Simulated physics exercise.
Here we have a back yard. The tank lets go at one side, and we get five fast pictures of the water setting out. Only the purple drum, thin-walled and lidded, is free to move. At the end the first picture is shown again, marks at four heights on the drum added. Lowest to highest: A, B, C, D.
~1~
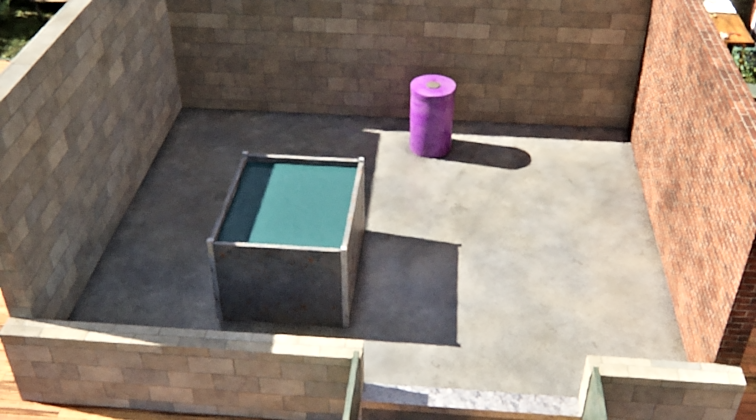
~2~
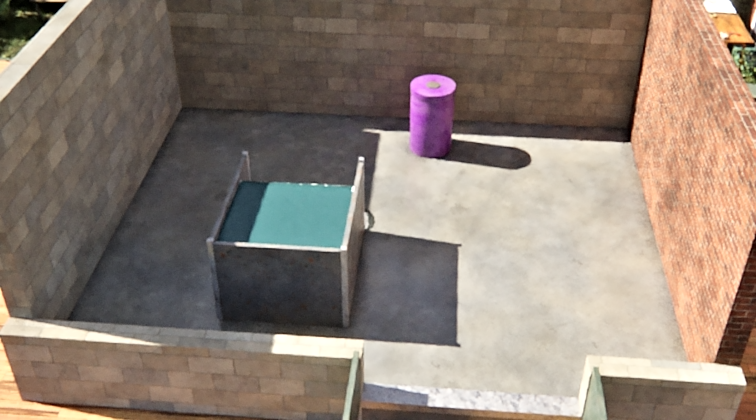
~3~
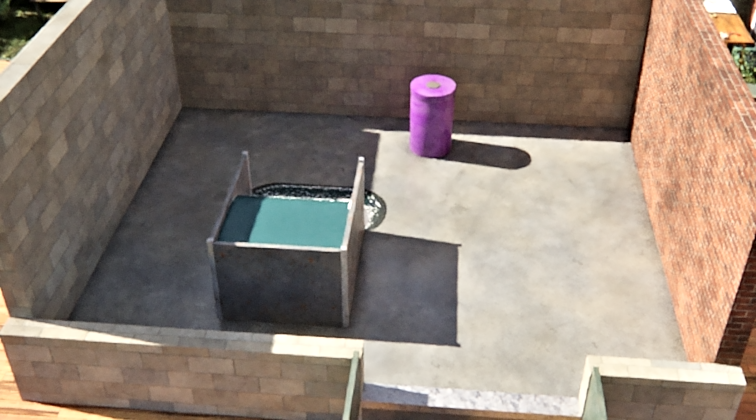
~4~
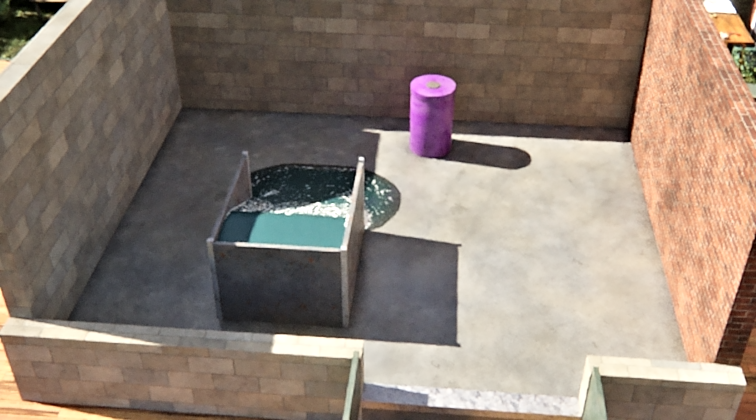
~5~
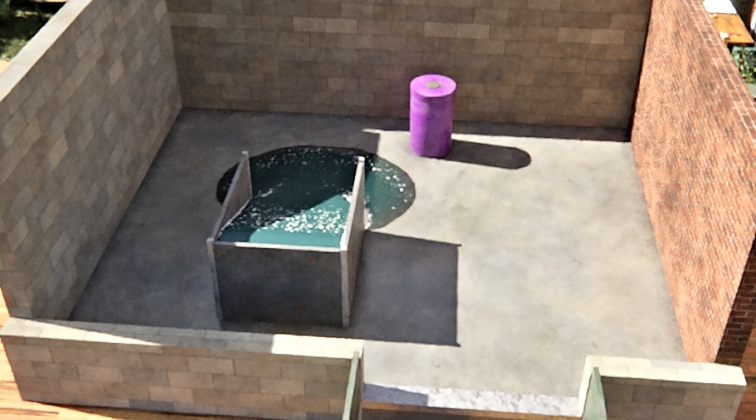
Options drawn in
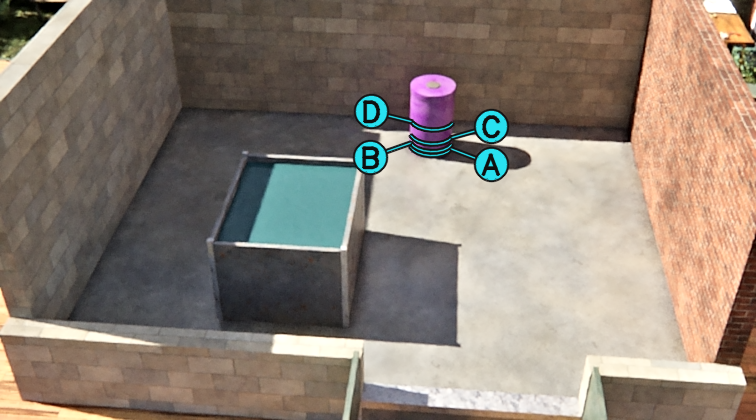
At the start, a square tank full of blue-green water stands in a walled yard, with a purple drum behind it to the right. The tank's far side opens and water pours out, spreading over the ground behind and beside it as the level inside drops, while the drum stays still.
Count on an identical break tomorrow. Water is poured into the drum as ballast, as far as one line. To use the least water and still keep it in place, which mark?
I would pick line D.
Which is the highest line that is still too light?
C it is.
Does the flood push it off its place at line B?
Yes, it does.
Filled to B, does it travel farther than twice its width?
Yes, clearly.
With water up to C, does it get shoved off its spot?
Yes, it does.
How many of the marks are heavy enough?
One of the four.
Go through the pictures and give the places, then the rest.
Lid of the purple drum at (433, 85); tank full, its middle at (291, 205); open gate at (474, 352).
Water covers 2 % of the ground, mostly out of sight from here.
Water covers 5 % of the ground, mostly out of sight from here.
Water covers 8 % of the ground and is seen nearest the drum at (393, 198).
Lid of the purple drum at (433, 85); water covers 11 % of the ground and is seen nearest the drum at (374, 158).
On the marked copy, A at (430, 155); B at (430, 151); C at (430, 144); D at (431, 130); from the bottom up A, B, C, D.
With A, it is pushed about 7 times its own width away.
With B, it is pushed about 6 times its own width away.
With C, it is pushed about its own width away.
With D, it does not move.
